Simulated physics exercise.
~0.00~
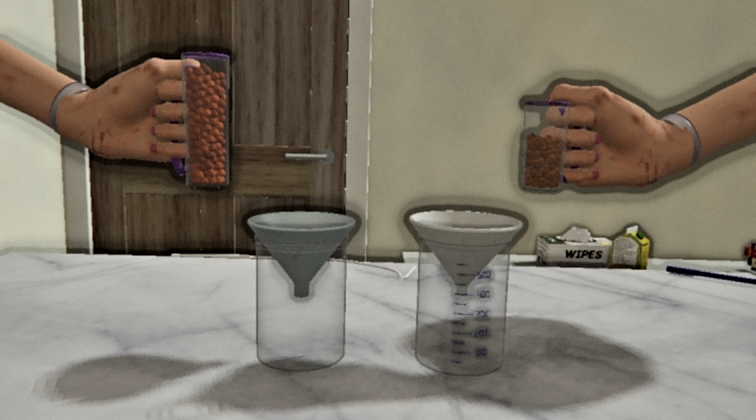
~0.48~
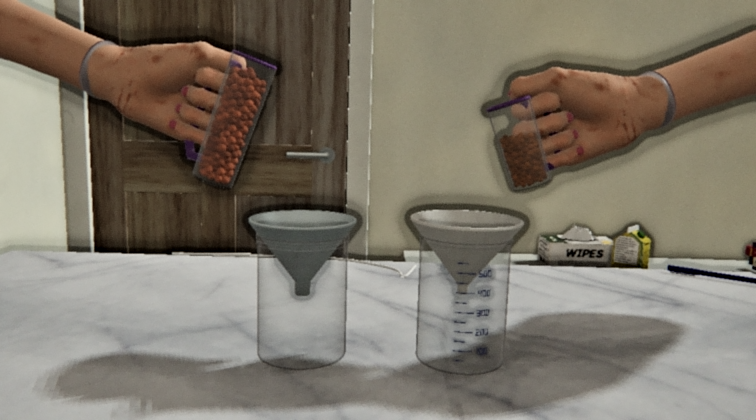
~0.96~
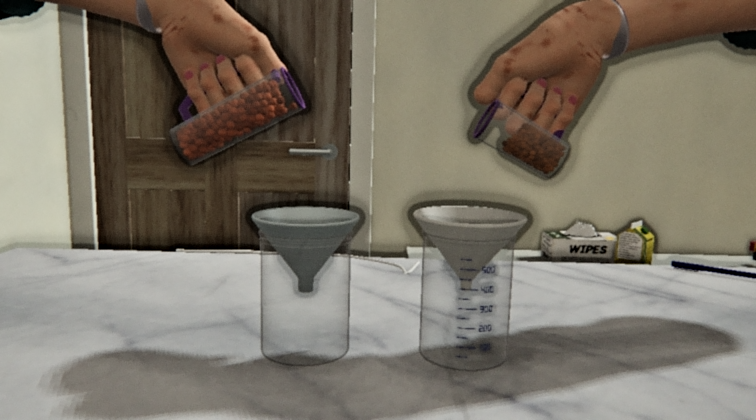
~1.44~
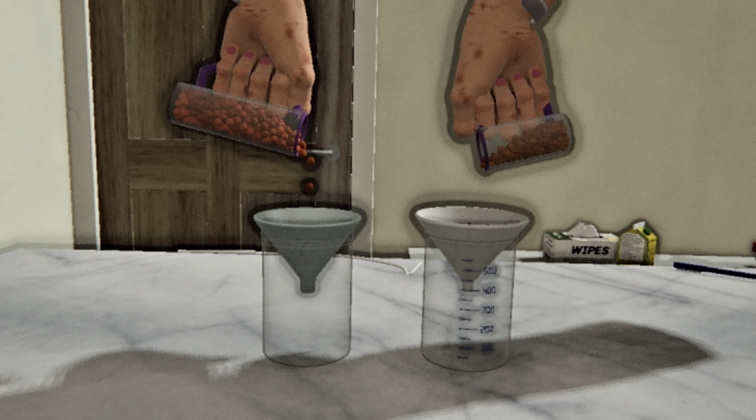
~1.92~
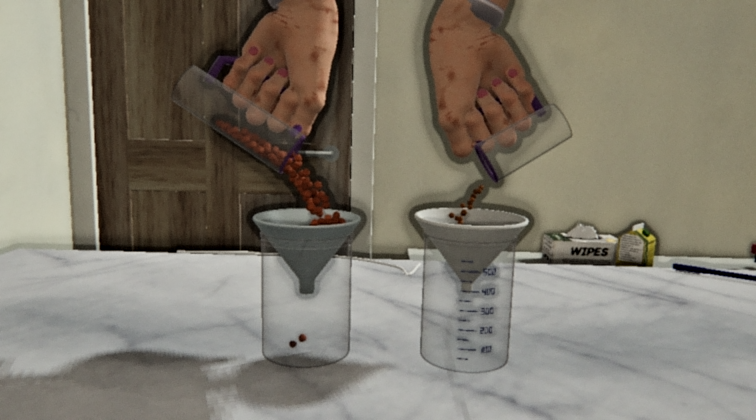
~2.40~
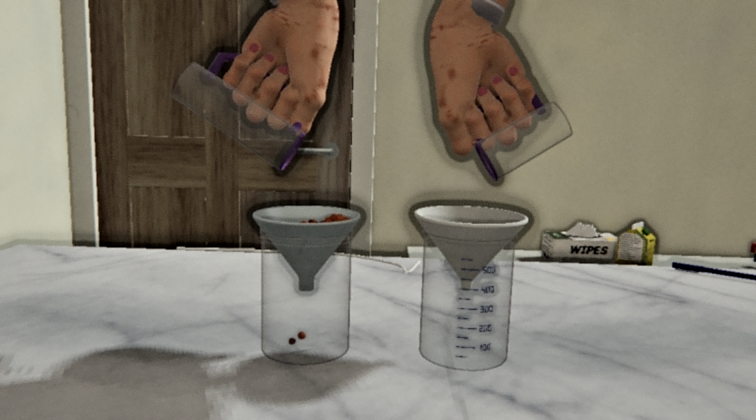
Two hands, one on each side, hold clear cups of small reddish-brown balls above two funnels set in clear jars on a marbled counter, the left cup holding more. The hands swing inward and tilt the cups onto their sides. A few balls drop from the left cup first, while the right cup still keeps its load. Both cups then tip further, and the balls stream into the funnels, with a couple reaching the left jar. Finally both cups are empty, the left funnel is clogged with balls, and the right one is blocked too, its jar empty.
